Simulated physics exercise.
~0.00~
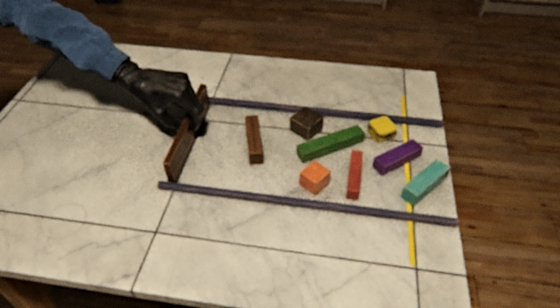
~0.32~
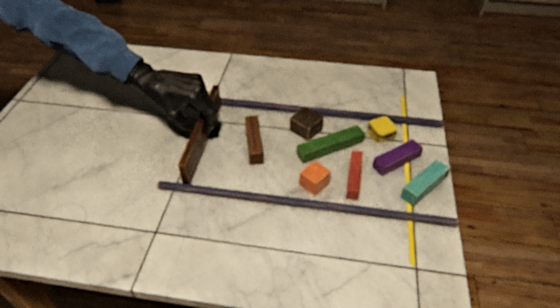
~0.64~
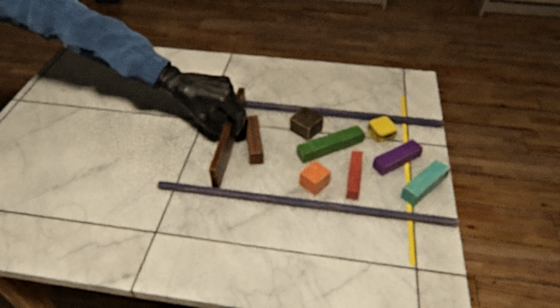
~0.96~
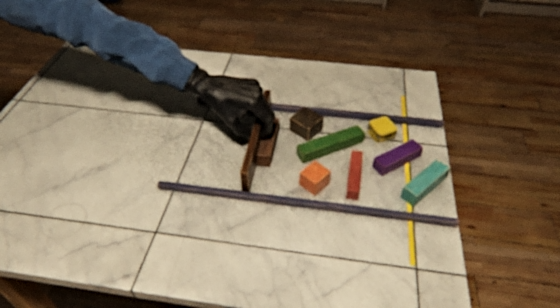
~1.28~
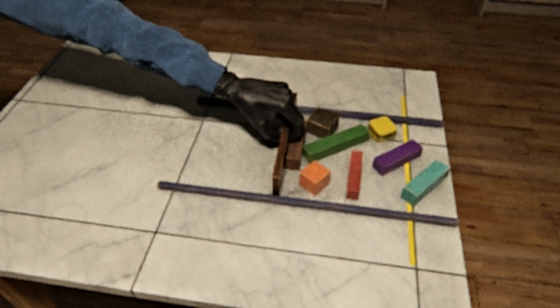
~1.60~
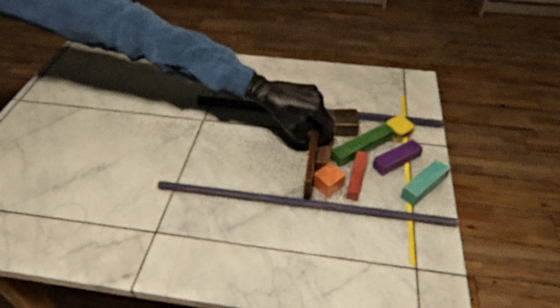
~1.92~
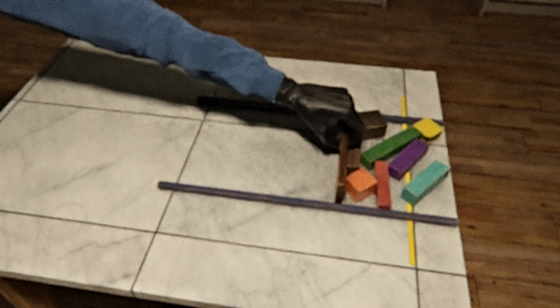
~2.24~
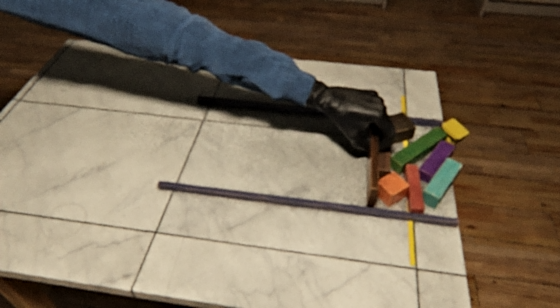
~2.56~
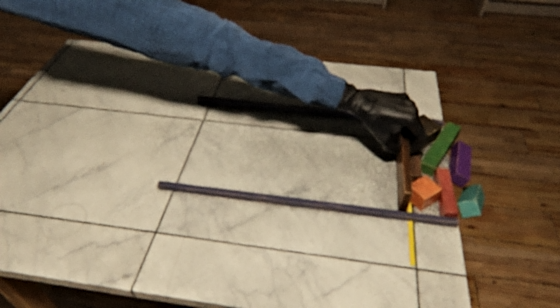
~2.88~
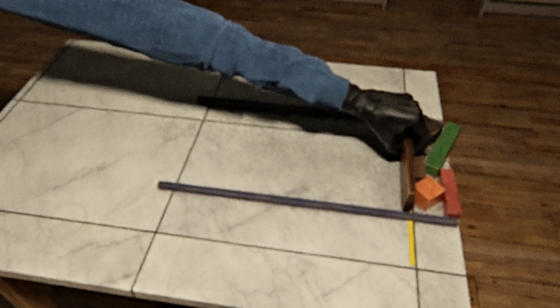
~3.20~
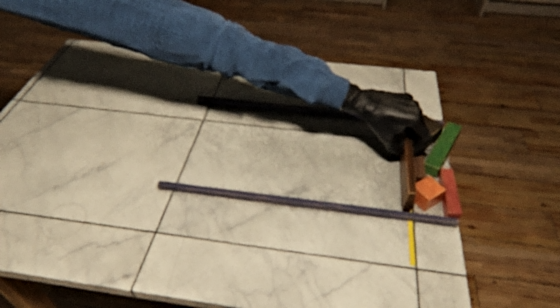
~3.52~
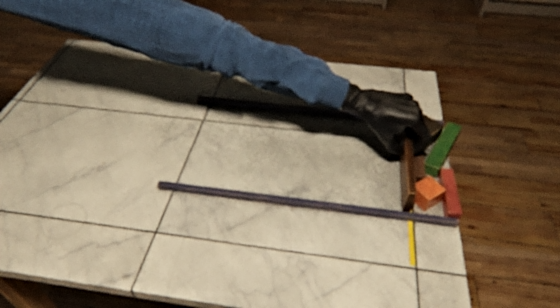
A black-gloved hand pushes an upright brown board to the right across a marble-topped table, between two dark rails where colorful blocks lie at various angles. The board first meets the brown stick and carries it along, then gathers the dark block, the orange cube and the green and red bars. The bunched pieces press into the yellow, purple and turquoise ones, shoving them past the yellow tape line. Those three tip off the right edge and drop out of sight. The hand stops and holds the board near the tape, with the green, orange and red pieces still crowded at the edge.
